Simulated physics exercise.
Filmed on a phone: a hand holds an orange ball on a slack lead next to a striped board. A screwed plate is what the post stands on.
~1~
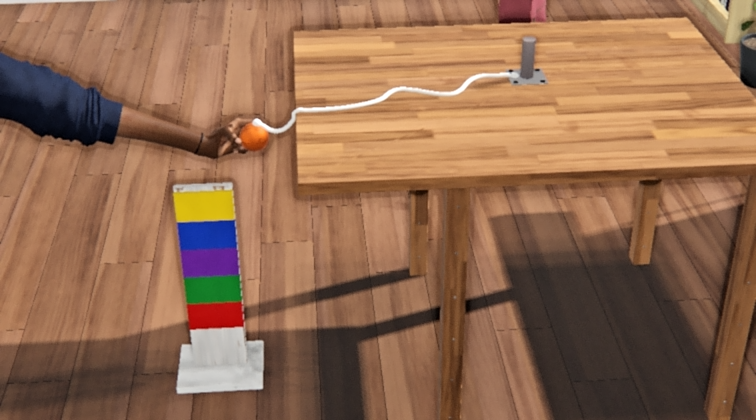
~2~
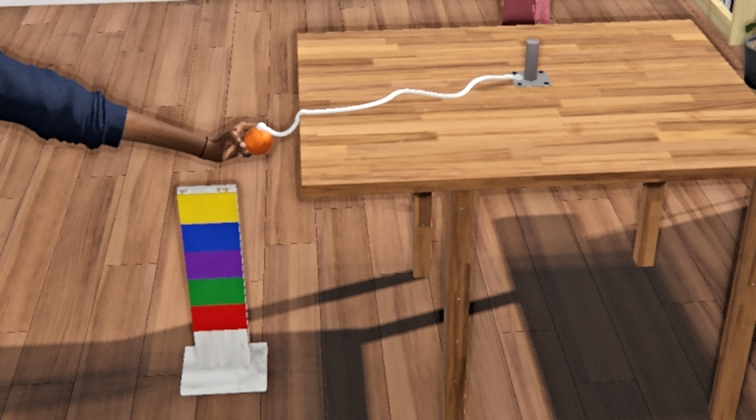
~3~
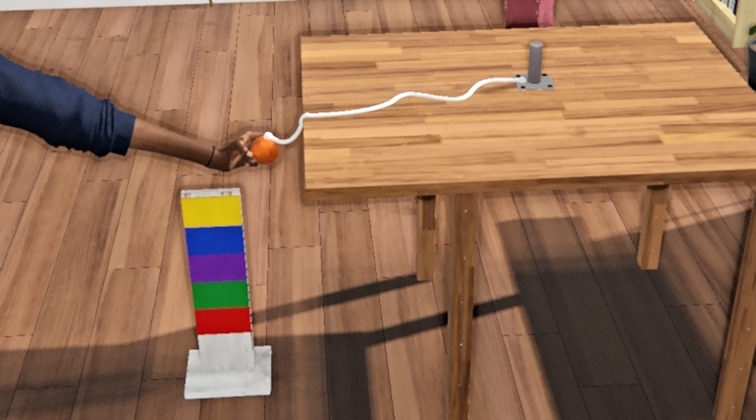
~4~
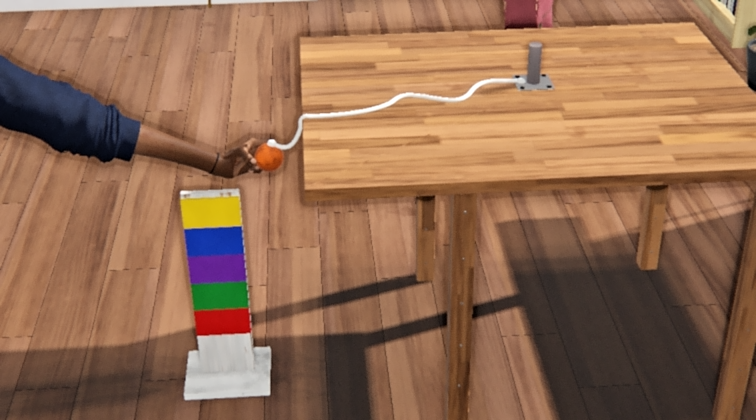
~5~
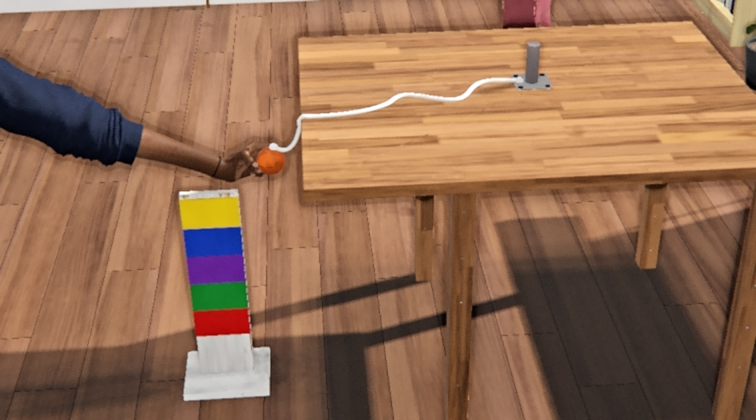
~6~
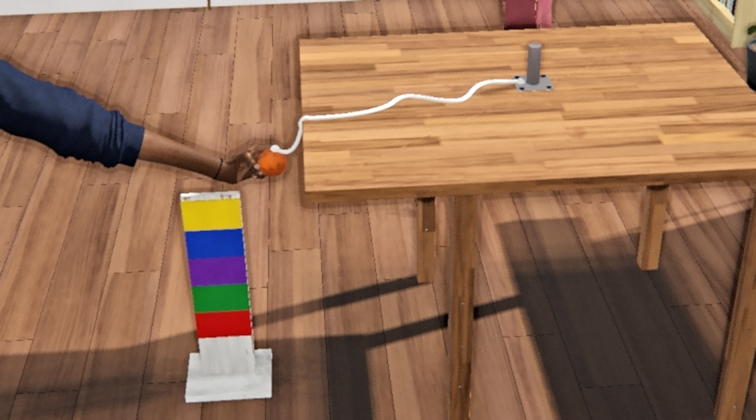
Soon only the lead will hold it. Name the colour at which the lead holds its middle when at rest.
Yellow.
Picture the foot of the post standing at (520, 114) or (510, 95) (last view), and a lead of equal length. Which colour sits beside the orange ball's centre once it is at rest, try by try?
The first case gives blue, the second gives blue.
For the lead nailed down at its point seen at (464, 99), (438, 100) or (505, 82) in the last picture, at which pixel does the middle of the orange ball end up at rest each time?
It would sit near (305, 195) the first time, (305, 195) the second and (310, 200) the third.
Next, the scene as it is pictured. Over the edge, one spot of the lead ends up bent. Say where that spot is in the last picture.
(332, 117).
A little later, ball near (323, 199); level with yellow.
Next, ball near (302, 205); level with yellow.
When it is over, ball near (308, 204); level with yellow. The lead holds its middle at yellow.
